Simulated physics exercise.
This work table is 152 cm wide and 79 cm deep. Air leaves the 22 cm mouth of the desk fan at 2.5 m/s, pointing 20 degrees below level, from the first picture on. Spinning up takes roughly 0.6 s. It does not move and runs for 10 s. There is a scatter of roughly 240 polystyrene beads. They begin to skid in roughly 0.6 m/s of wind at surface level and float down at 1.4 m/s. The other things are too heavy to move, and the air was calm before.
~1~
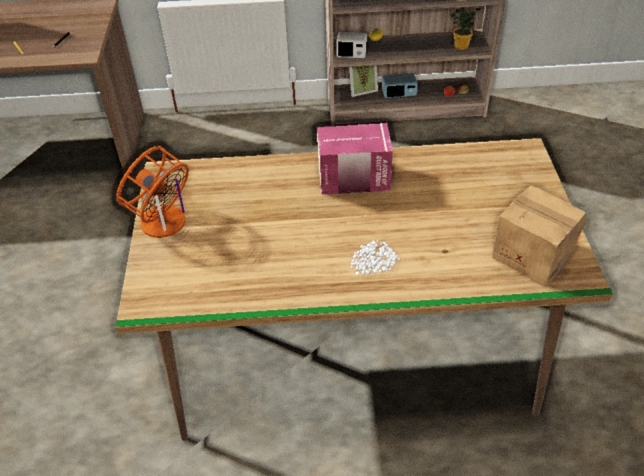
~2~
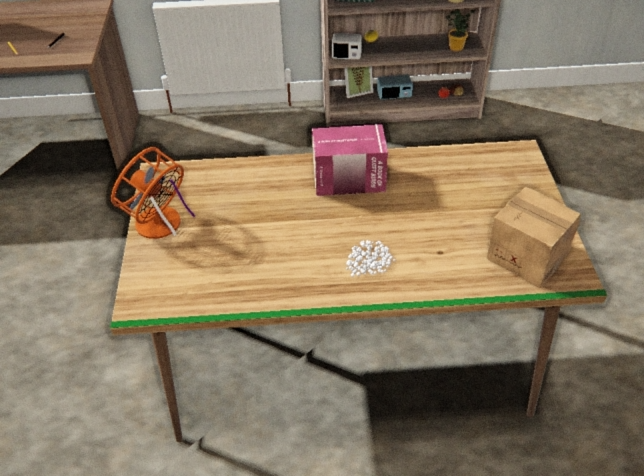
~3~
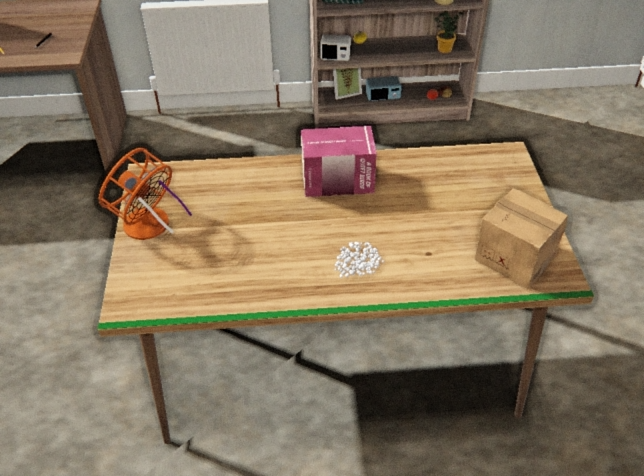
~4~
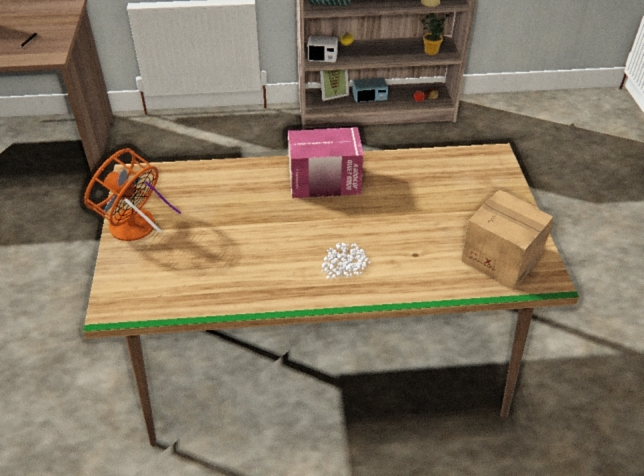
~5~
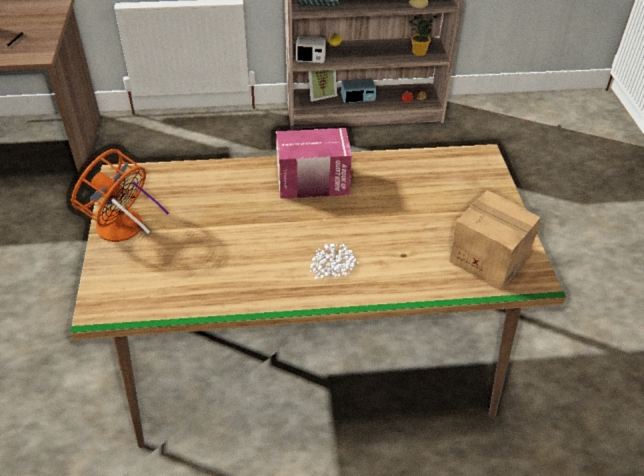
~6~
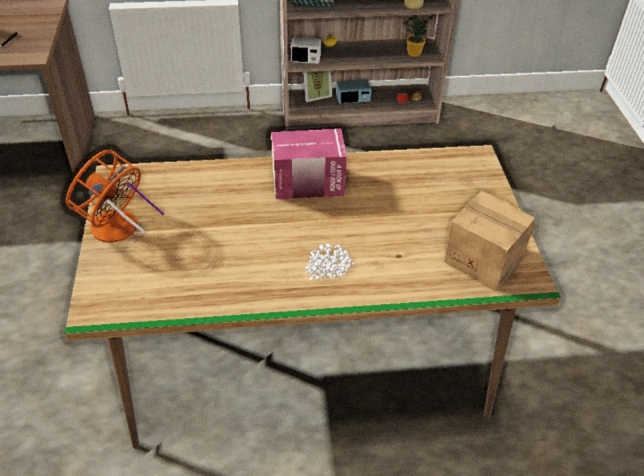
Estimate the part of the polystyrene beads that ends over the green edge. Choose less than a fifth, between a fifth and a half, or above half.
Of the polystyrene beads, above half end over the green edge.
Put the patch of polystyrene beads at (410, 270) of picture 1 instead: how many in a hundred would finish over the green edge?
Then about 90 %.
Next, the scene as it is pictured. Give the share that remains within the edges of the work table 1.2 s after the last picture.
Near 40 %.
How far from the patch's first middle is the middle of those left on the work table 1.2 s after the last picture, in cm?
Roughly 50 cm.
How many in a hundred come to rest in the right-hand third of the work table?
About 5 %.
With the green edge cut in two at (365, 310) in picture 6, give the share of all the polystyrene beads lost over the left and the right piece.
About 0 % left and 70 % right.
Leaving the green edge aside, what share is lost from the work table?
About 25 %.
Then, 1.2 s after the last picture, 60 % are over the green edge; the middle of those still in play is near (463, 236); 49 % have settled or left.
Then, 2.4 s after the last picture, 67 % are over the green edge; 88 % have settled or left.
Then, 4.7 s after the last picture, 69 % are over the green edge; 91 % have settled or left.
Then, 9.2 s after the last picture, at the end, 70 % are over the green edge.
